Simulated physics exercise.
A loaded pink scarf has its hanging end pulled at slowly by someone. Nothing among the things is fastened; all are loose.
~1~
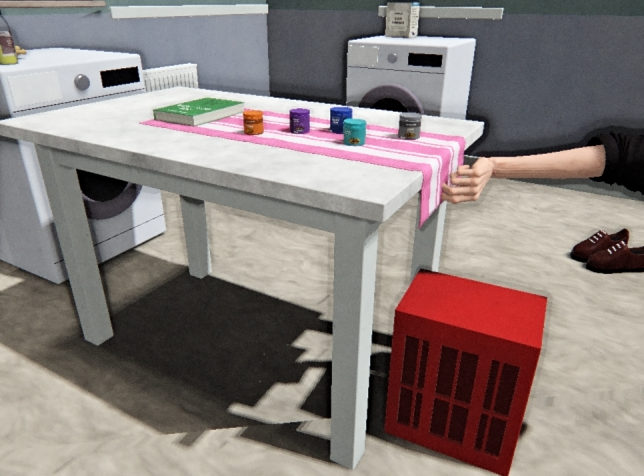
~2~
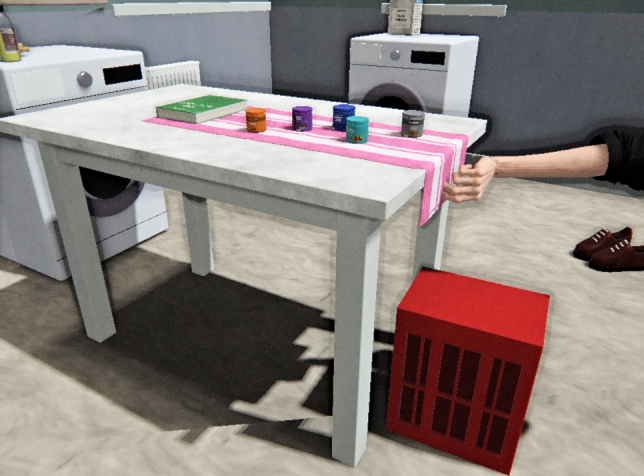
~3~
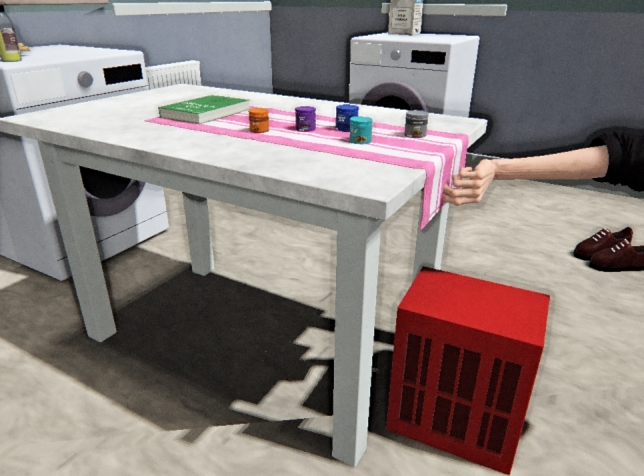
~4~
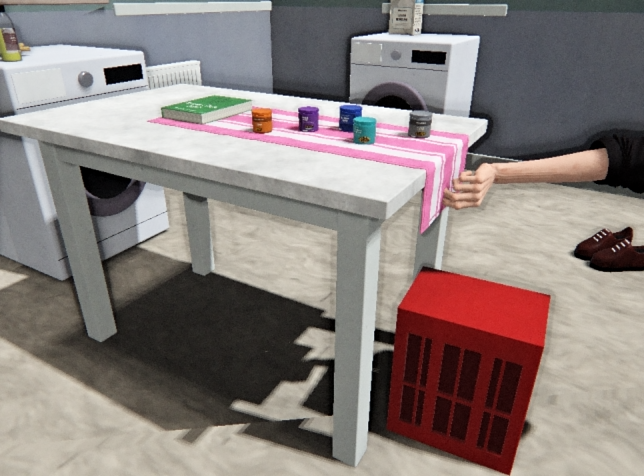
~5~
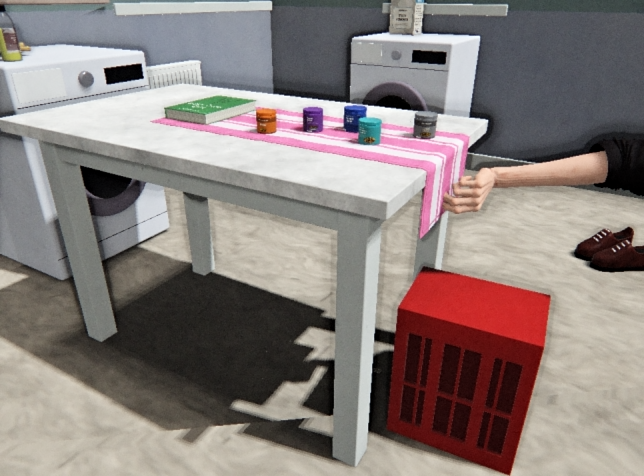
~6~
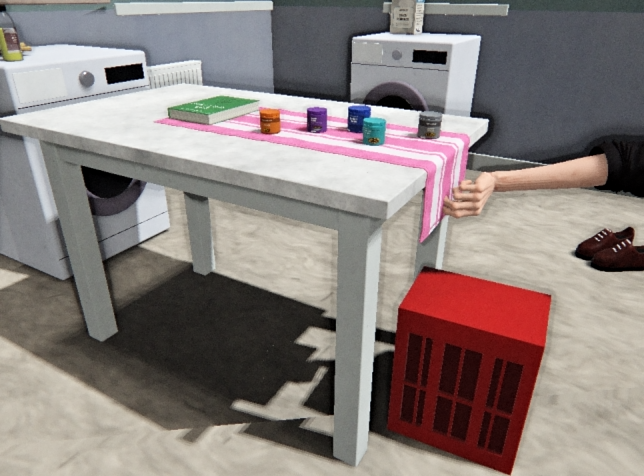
A hand slowly pulls a pink striped cloth rightward, carrying small pots and a green book along.
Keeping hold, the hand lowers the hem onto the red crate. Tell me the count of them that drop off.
The drop count comes to two.
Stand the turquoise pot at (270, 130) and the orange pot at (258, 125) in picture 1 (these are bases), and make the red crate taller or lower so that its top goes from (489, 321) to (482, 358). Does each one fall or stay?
First the turquoise pot: It is still up there. Then the orange pot: It is still up there.
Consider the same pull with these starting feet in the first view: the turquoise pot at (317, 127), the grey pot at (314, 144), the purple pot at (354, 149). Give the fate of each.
As for the turquoise pot, it stays aboard; the grey pot stays aboard; the purple pot goes off.
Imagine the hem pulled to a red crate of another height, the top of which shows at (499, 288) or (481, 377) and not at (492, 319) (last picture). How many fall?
We'd get 1 in the first case and 4 in the second.
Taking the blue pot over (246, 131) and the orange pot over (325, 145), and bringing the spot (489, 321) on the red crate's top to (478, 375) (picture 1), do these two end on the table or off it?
The blue pot ends up still on top and the orange pot ends up off the top.
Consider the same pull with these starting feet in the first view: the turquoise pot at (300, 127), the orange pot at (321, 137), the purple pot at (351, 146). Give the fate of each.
The turquoise pot will stay where it is, the orange pot will stay where it is, and the purple pot will end up down.
Soon after, hem near (438, 270); grey pot gone.
After that, hem on the crate; grey pot and turquoise pot gone.
In the end, hem on the crate; grey pot and turquoise pot gone. The answer is two.
